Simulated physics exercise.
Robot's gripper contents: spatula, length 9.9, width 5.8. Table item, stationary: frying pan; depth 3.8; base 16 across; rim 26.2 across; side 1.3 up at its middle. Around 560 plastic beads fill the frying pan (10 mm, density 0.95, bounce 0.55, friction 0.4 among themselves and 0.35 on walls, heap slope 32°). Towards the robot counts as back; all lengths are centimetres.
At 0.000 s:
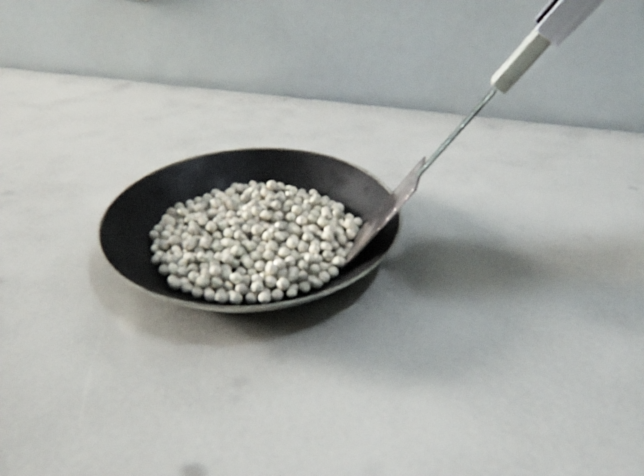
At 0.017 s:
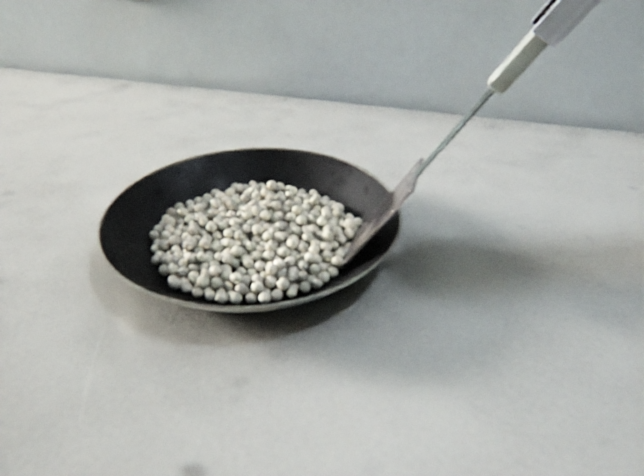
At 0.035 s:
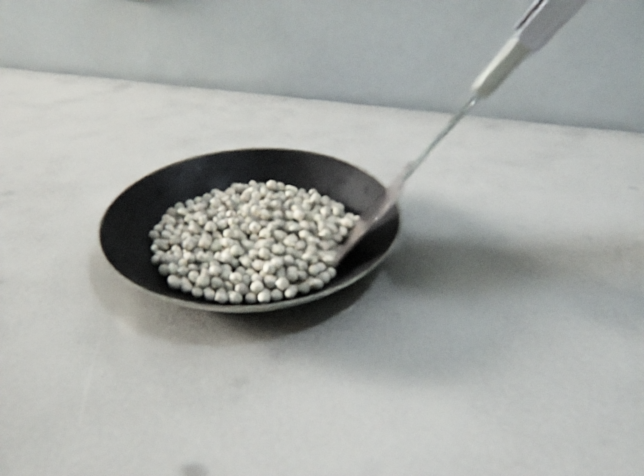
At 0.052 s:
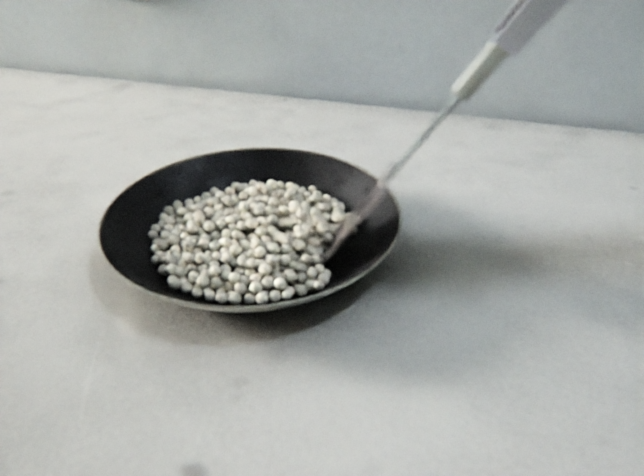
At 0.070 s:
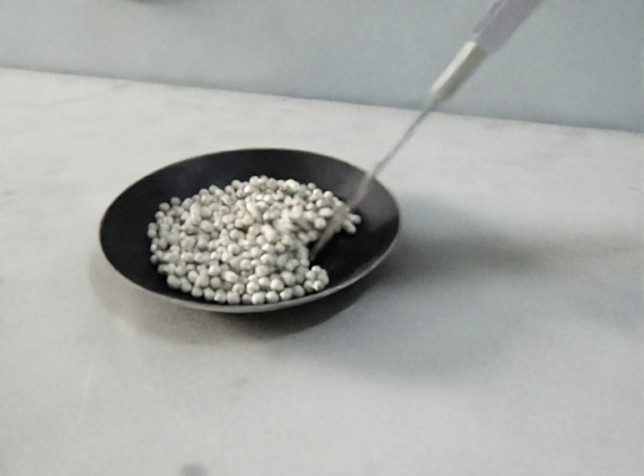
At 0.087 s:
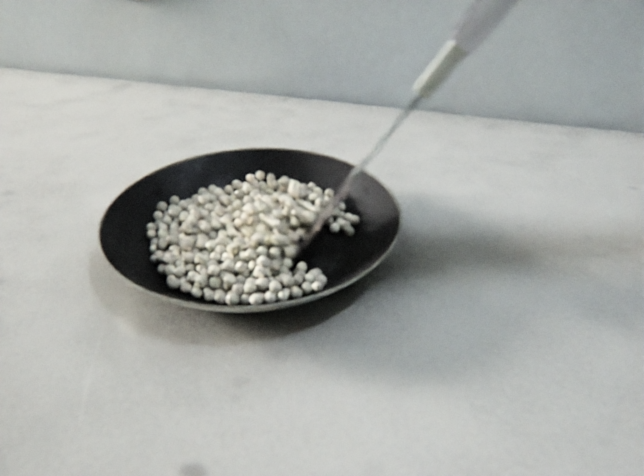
A spatula with a pale handle, reaching in from the upper right, slides leftward into a heap of beads, pushing through its right side and nudging some up and apart while the pan stays put. The whitish, rounded beads fill the middle of a shallow black frying pan left of centre. The still camera looks down at an angle on a pale, marbled tabletop before a grey-blue backdrop.
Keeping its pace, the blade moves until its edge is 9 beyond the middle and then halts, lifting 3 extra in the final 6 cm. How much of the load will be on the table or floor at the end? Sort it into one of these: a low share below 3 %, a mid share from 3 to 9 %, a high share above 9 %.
A high share, above 9 %.
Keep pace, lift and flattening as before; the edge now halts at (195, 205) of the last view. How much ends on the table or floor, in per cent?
Roughly 0 per cent, I'd say.
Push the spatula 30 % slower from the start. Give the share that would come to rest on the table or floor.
Some 5 in a hundred.
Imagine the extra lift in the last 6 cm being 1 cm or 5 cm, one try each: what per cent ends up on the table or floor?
You'd get some 15 per cent with the first setting and some 5 per cent with the second.
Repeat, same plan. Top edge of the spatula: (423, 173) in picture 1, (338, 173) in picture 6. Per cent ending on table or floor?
Some 20 percent ends up on the table or floor.
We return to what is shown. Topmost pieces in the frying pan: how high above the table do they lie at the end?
Roughly 4.0 centimetres.
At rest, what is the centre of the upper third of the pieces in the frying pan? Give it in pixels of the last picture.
It is centred near (193, 220).
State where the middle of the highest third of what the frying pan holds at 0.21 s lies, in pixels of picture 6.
It is centred close to (193, 211).
After 0.15 s, sloping 58°, highest piece 9 above the table; 559 in the frying pan.
After 0.21 s, sloping 58°, highest piece 7 above the table; 559 in the frying pan.
After 0.44 s, sloping 58°, highest piece 6 above the table; 485 in the frying pan, 71 on the table or floor, 3 on the blade or in flight.
After 1.49 s, sloping 58°, highest piece 4 above the table; 485 in the frying pan, 74 on the table or floor.
At rest, 485 in the frying pan, 74 on the table or floor. That is 13 % on the table or floor.
